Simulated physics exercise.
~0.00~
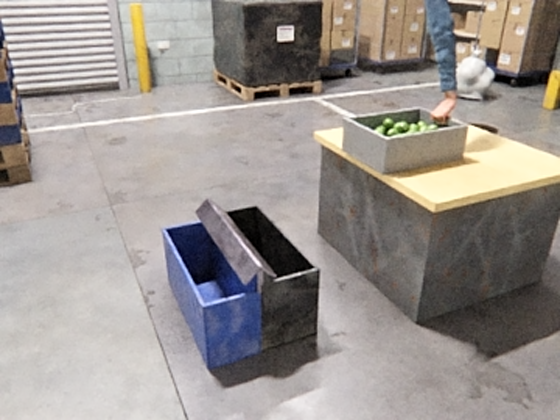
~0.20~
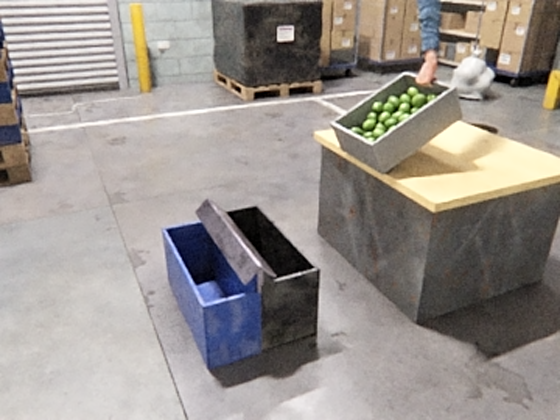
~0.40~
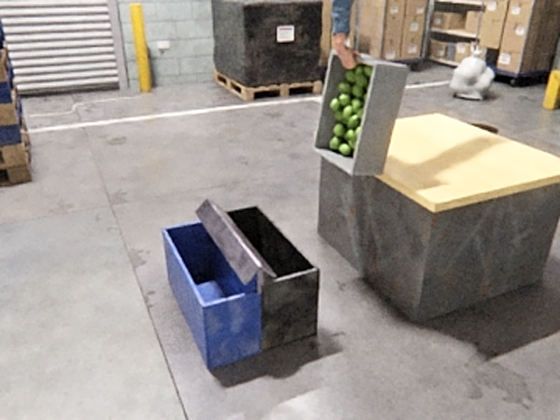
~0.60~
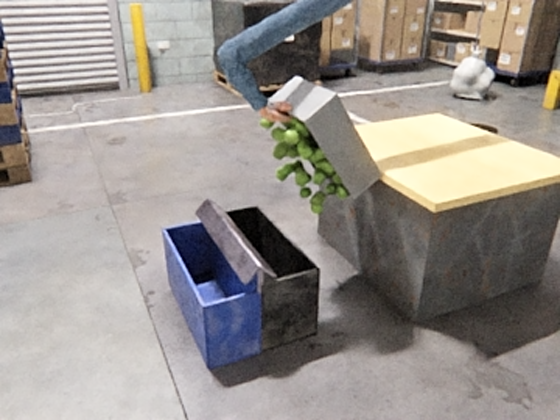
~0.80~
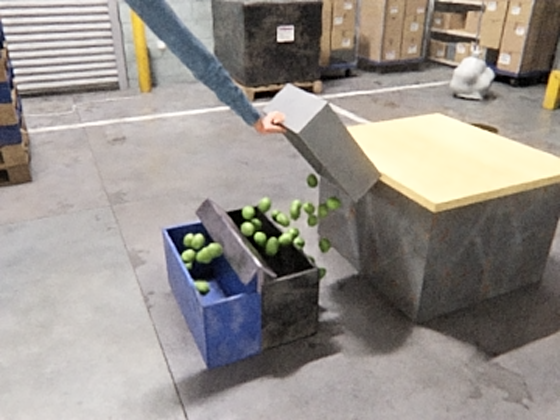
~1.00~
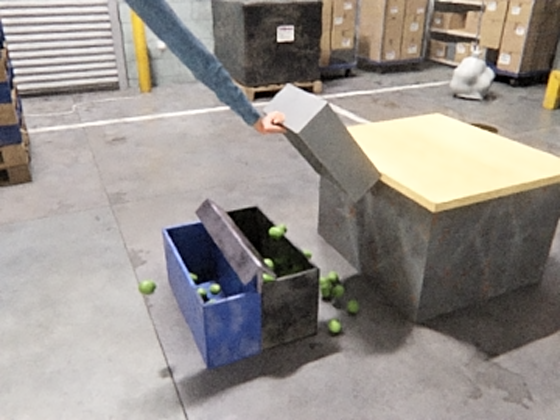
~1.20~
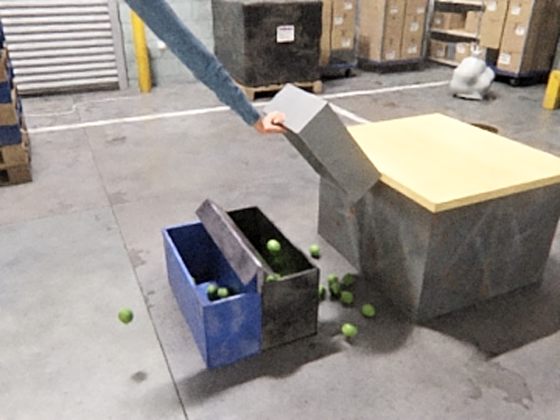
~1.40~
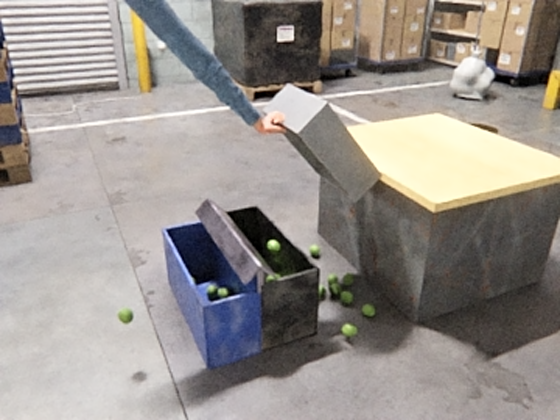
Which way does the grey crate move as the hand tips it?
The grey crate moves to the viewer's left as it tips over the edge of the bench.
